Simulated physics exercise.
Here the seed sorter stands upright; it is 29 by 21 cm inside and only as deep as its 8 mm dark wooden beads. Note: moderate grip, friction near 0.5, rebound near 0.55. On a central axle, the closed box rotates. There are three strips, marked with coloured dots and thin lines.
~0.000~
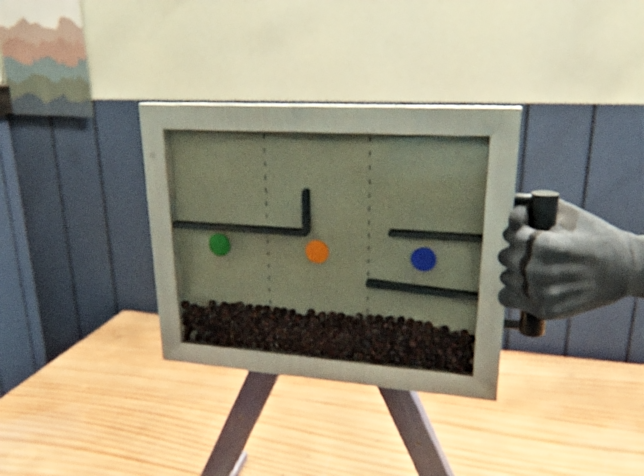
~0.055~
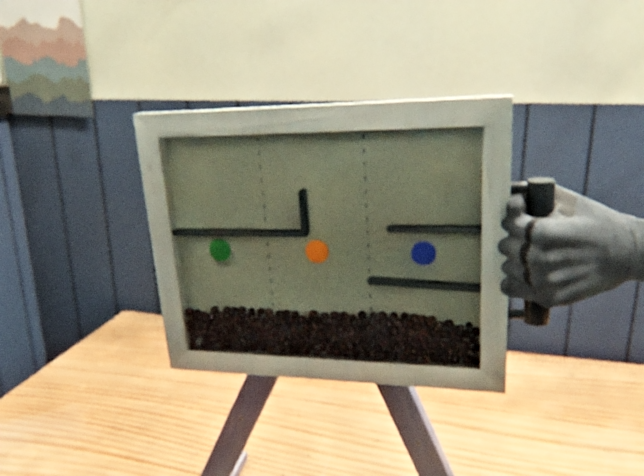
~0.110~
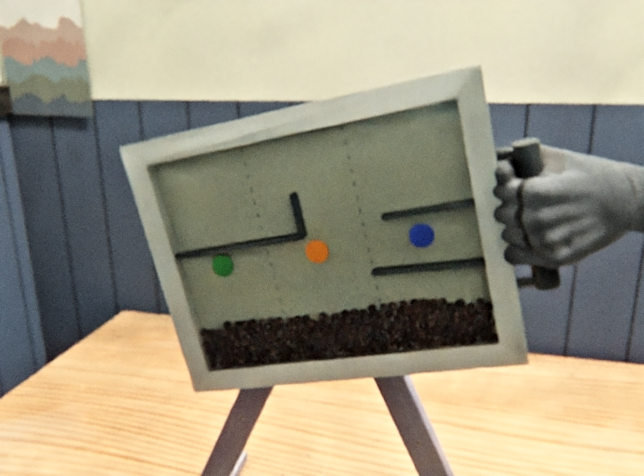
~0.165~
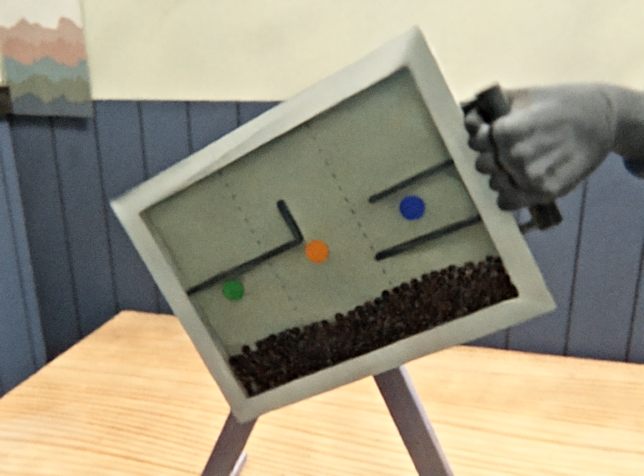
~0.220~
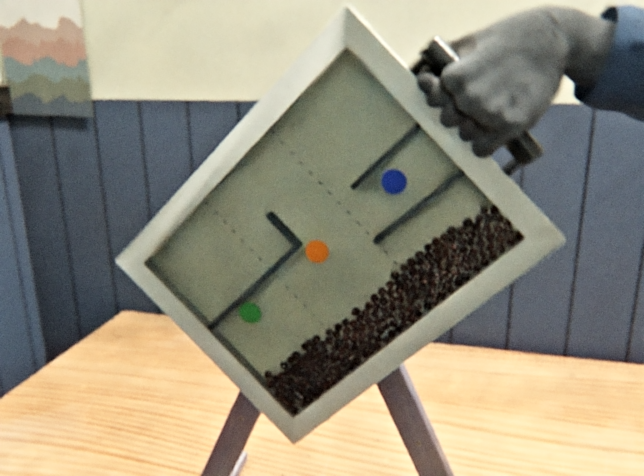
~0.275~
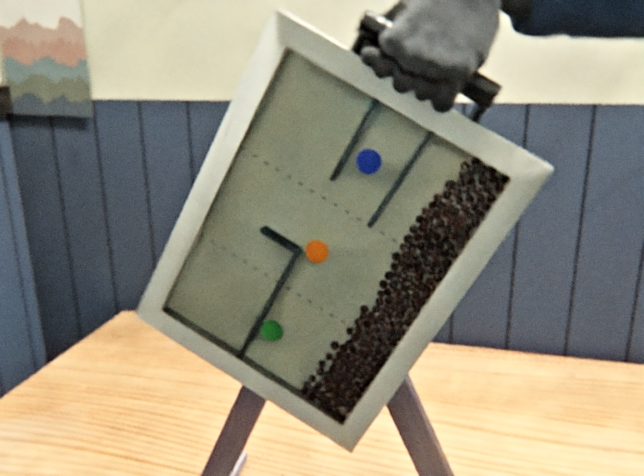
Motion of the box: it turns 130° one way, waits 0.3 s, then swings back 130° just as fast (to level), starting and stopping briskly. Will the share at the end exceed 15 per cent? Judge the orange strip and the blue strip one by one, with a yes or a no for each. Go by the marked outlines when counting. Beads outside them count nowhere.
Orange strip: Yes. Blue strip: No.
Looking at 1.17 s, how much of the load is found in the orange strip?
It works out at roughly 10 per cent.
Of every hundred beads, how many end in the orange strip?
About 30 %.
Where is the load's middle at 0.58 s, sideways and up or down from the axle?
Position estimate: Right 8 cm, below 4 cm.
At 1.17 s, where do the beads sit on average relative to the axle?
About 1 cm left and 10 cm below.
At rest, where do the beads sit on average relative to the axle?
About 6 cm left and 7 cm below.
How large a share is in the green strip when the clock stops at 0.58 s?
Share: Some 80 %.
After 0.58 s, it stands 130° anticlockwise; the beads' middle is 8 cm right of and 4 cm below the centre; orange 20 %, green 80 %.
After 1.17 s, it stands 64° anticlockwise; the beads' middle is 1 cm left of and 10 cm below the centre; orange 10 %, green 90 %.
After 1.45 s, it stands level; the beads' middle is 9 cm left of and 5 cm below the centre; orange 15 %, green 85 %.
Settled by 2.4 s, it stands level; orange 30 %, blue 5 %, green 60 %.
